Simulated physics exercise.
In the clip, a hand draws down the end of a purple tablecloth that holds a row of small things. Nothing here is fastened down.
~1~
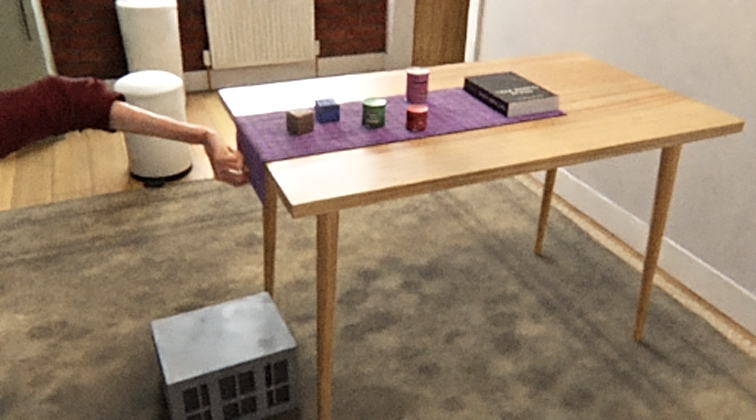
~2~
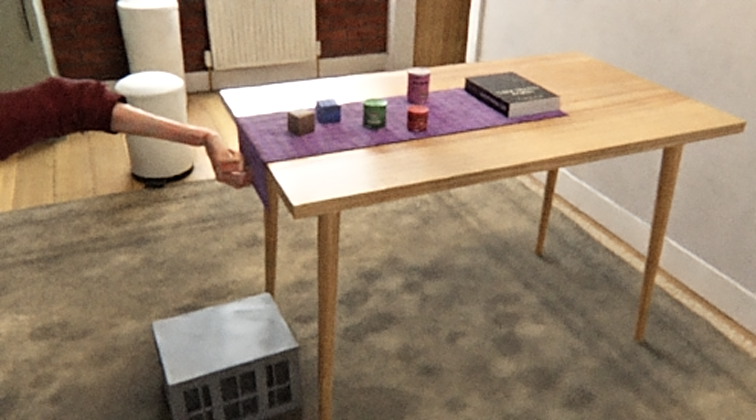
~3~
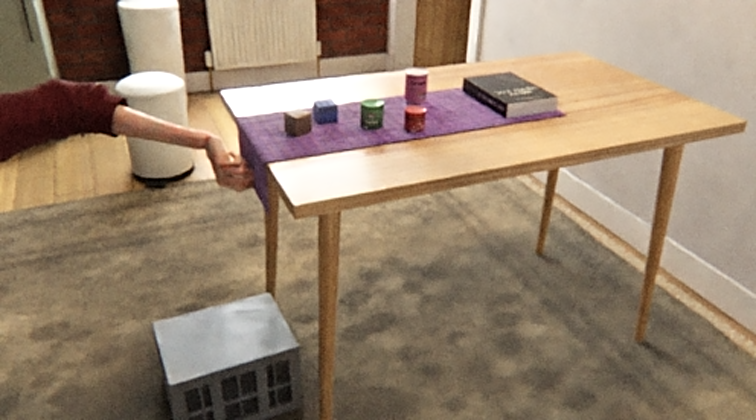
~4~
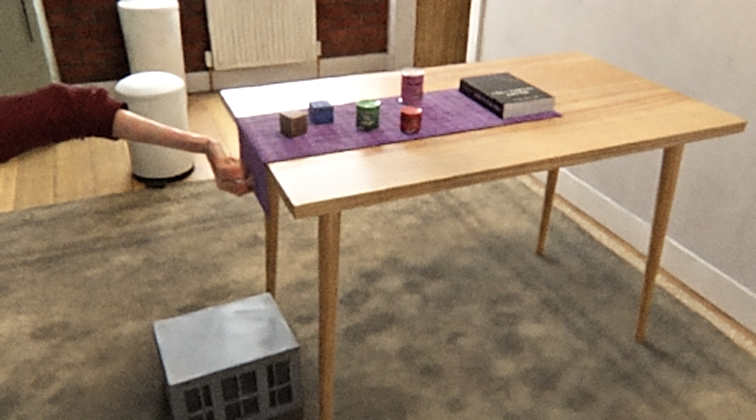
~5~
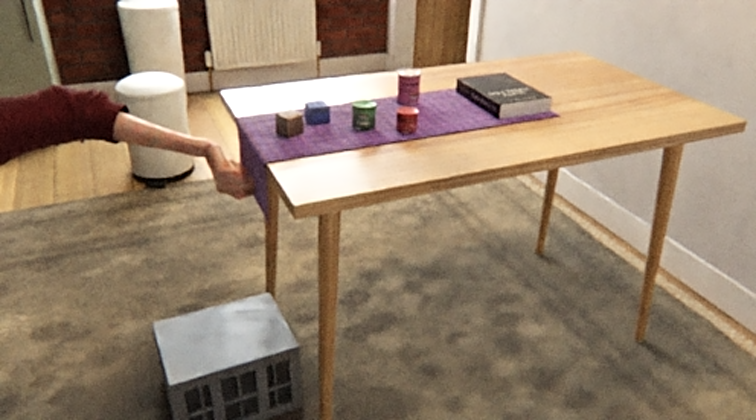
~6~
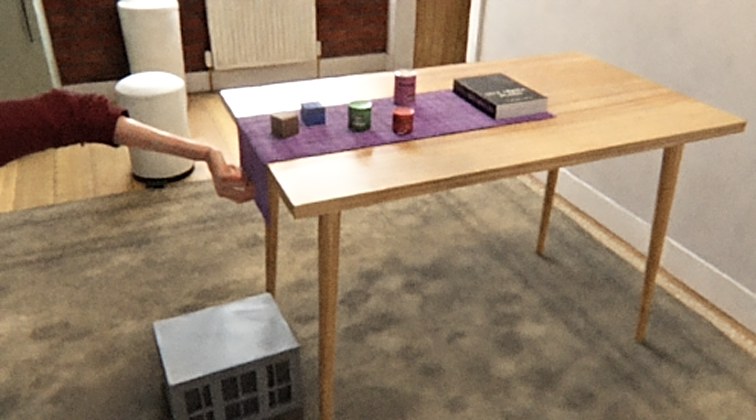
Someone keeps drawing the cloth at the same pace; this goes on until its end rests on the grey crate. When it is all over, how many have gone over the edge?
Four items leave the top.
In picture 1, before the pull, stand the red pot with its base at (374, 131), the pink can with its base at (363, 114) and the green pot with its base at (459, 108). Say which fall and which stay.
My call: The red pot takes a tumble; the pink can takes a tumble; the green pot hangs on.
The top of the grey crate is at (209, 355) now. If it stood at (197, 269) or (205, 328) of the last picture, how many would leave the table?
In that event, 1 and 3.
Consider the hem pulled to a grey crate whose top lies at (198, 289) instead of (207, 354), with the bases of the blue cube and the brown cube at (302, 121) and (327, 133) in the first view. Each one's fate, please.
Result - the blue cube comes off, and the brown cube comes off.
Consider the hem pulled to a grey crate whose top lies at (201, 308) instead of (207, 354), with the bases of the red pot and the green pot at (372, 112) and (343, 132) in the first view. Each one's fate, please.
Red pot stays, green pot is gone.
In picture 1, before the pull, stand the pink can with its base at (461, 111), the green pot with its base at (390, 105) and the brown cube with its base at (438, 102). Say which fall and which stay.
Result - the pink can stays put, the green pot comes off, and the brown cube stays put.
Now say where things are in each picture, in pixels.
Hem (267, 213); brown cube (300, 111); blue cube (327, 101); green pot (374, 101); red pot (417, 108); pink can (418, 70); top of the crate (207, 354), in the first frame.
Hem (270, 213); brown cube (301, 112), in the second frame.
Hem (268, 217); blue cube (325, 102), in the third frame.
Hem (270, 221); green pot (368, 103); top of the crate (209, 355), in the fourth frame.
Hem (268, 225); red pot (407, 110), in the fifth frame.
Hem (271, 228); brown cube (285, 114); blue cube (313, 104); green pot (360, 104); red pot (403, 111); pink can (405, 72), in the sixth frame.
Early on, hem near (257, 269); brown cube and blue cube gone.
Midway, hem near (259, 315); brown cube, blue cube, green pot and red pot gone.
Finally, hem on the crate; brown cube, blue cube, green pot and red pot gone. Over the edge go four.
